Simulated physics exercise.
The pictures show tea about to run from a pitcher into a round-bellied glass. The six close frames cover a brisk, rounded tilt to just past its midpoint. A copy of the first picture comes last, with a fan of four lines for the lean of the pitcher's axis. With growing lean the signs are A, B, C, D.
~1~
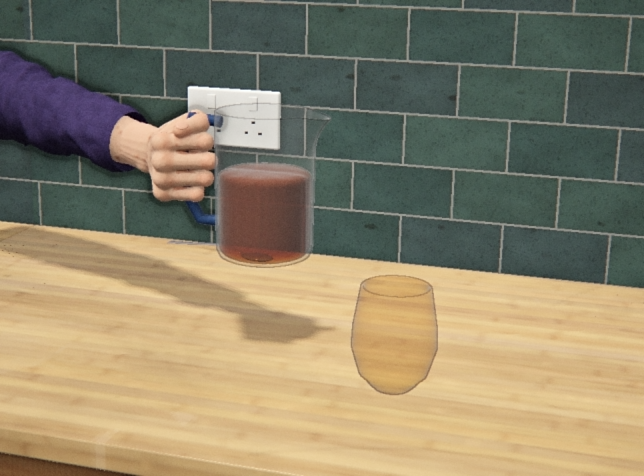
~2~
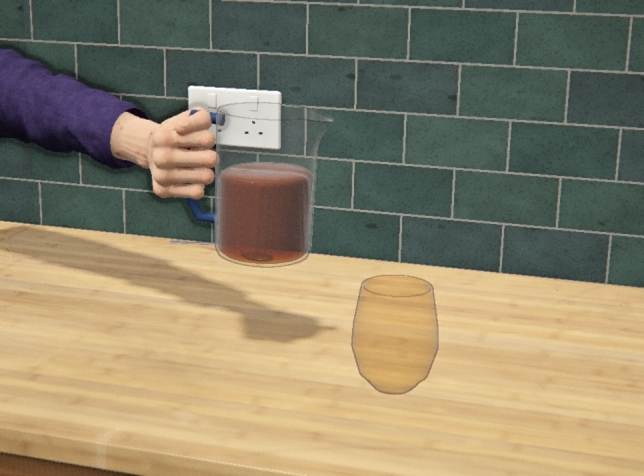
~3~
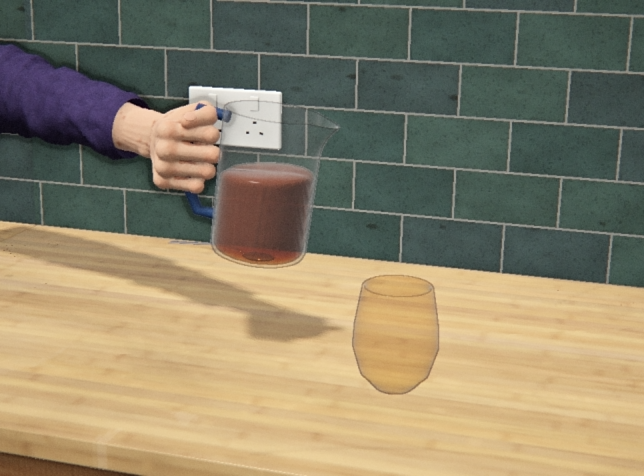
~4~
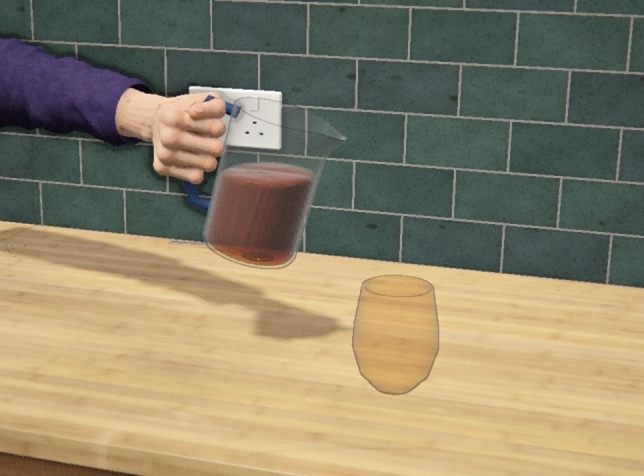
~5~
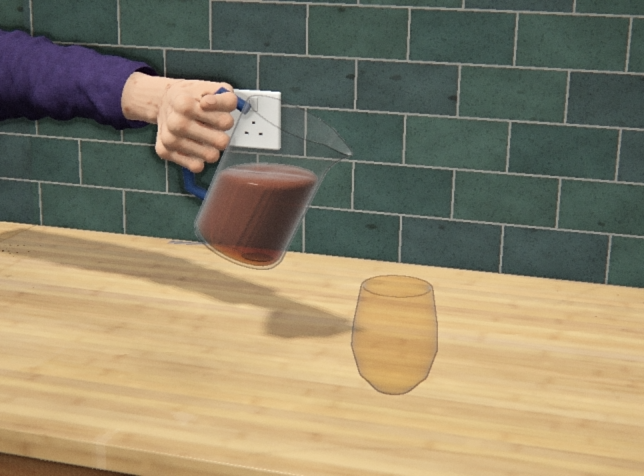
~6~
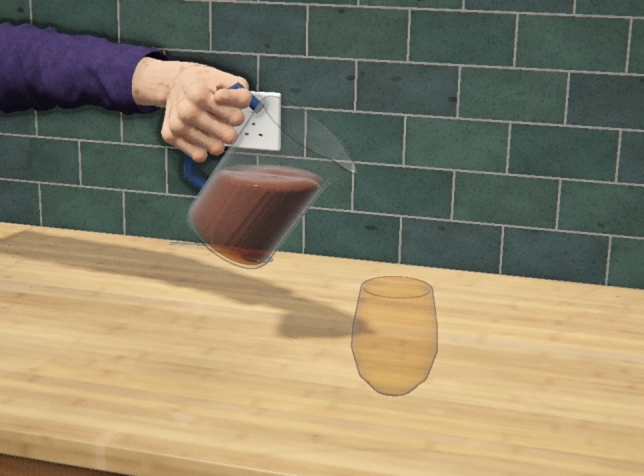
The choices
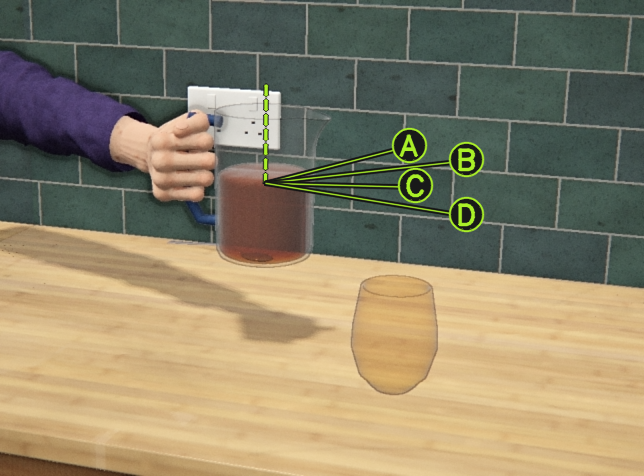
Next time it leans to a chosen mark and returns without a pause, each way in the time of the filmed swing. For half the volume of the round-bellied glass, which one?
The best tilt is A.
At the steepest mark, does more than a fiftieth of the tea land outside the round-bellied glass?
Yes, it does.
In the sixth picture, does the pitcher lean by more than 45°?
No.
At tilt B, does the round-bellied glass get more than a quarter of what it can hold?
Yes, clearly.
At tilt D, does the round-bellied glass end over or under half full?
Over.
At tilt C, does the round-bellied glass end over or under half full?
Over half.
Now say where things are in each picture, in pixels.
The first frame shows upright, lip at (328, 119); rim of the round-bellied glass round (397, 285); nothing has left yet.
The second frame shows upright, lip at (331, 120); nothing has left yet.
The third frame shows tipped about 7°, lip at (337, 127); nothing has left yet.
The fourth frame shows tipped about 15°, lip at (344, 139); nothing has left yet.
The fifth frame shows tipped about 24°, lip at (351, 154); nothing has left yet.
The sixth frame shows tipped about 34°, lip at (355, 171); nothing has left yet.
In lime, A at (392, 150); B at (449, 162); C at (398, 186); D at (449, 213).
With A, the round-bellied glass ends with about 50 % of what it can hold.
With B, the round-bellied glass ends with about 70 % of what it can hold; 4 % of the tea is spilt.
With C, the round-bellied glass ends with about 87 % of what it can hold; 8 % of the tea is spilt.
With D, the round-bellied glass ends with about 78 % of what it can hold; 28 % of the tea is spilt.
